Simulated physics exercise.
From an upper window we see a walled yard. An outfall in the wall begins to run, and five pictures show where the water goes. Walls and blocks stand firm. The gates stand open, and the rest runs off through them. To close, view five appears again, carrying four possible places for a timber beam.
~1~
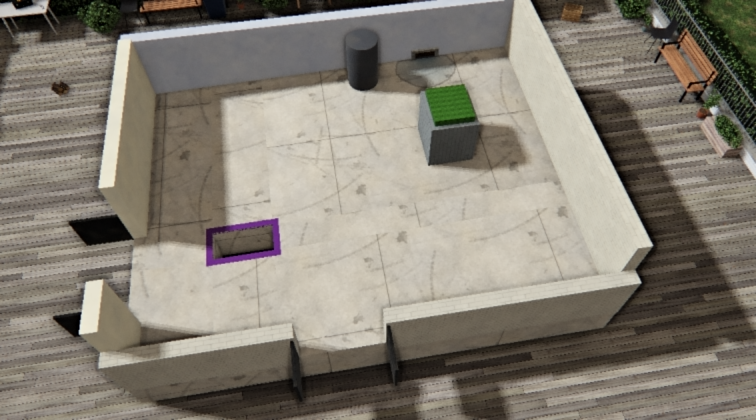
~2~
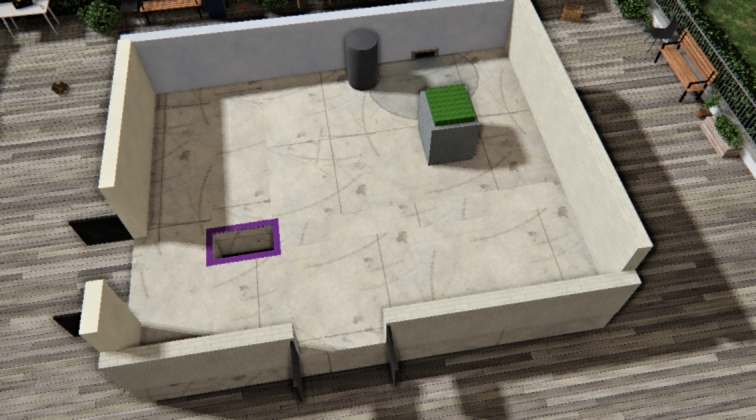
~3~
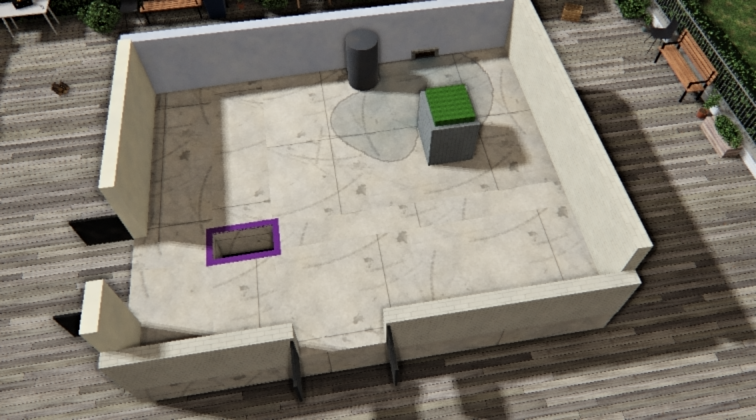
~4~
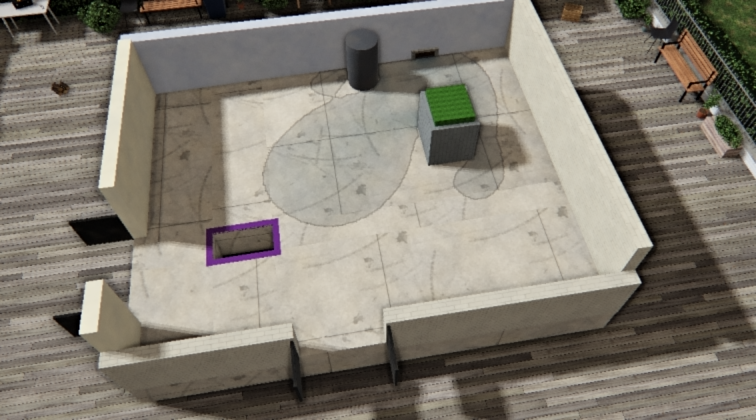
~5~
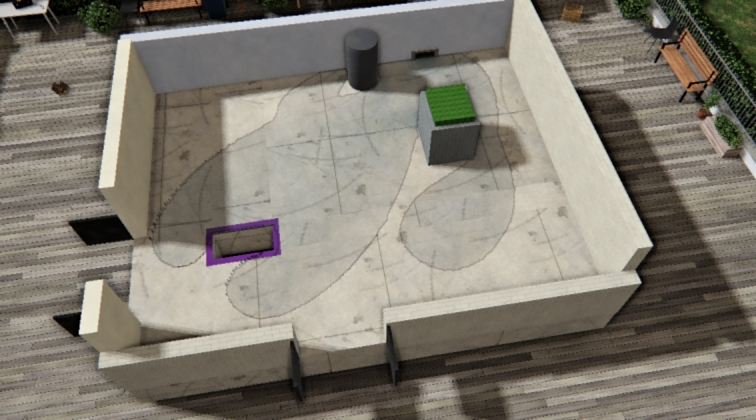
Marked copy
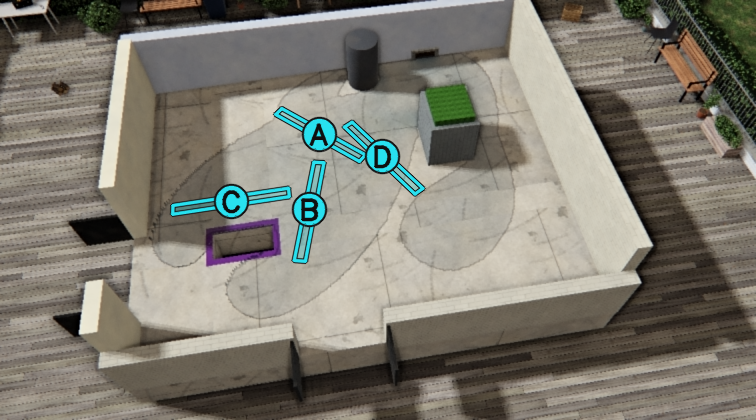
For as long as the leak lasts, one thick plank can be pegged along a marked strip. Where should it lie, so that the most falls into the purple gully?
Use place C.
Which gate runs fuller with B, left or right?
More leaves on the left.
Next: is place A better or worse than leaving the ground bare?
Worse.
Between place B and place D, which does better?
B it is.
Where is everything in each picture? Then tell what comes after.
Outfall at (425, 54); purple gully at (243, 242); open gate at (144, 278); open gate at (341, 336); water covers 2 % of the ground and shows as far out as (440, 81); purple gully still dry.
Water covers 7 % of the ground and shows as far out as (383, 103); purple gully still dry.
Water covers 14 % of the ground and shows as far out as (347, 142); purple gully still dry.
Water covers 25 % of the ground and shows as far out as (304, 217); purple gully still dry.
Water covers 43 % of the ground and shows as far out as (167, 252); purple gully taking water.
On the marked copy, A from (278, 111) to (362, 158); B from (299, 260) to (318, 162); C from (172, 209) to (288, 192); D from (348, 124) to (418, 191).
If A is chosen, about 7 % of the stream runs into the purple gully, about 93 % out by the gates.
If B is chosen, about 11 % of the stream runs into the purple gully, about 89 % out by the gates.
If C is chosen, about 23 % of the stream runs into the purple gully, about 76 % out by the gates.
If D is chosen, about 6 % of the stream runs into the purple gully, about 93 % out by the gates.
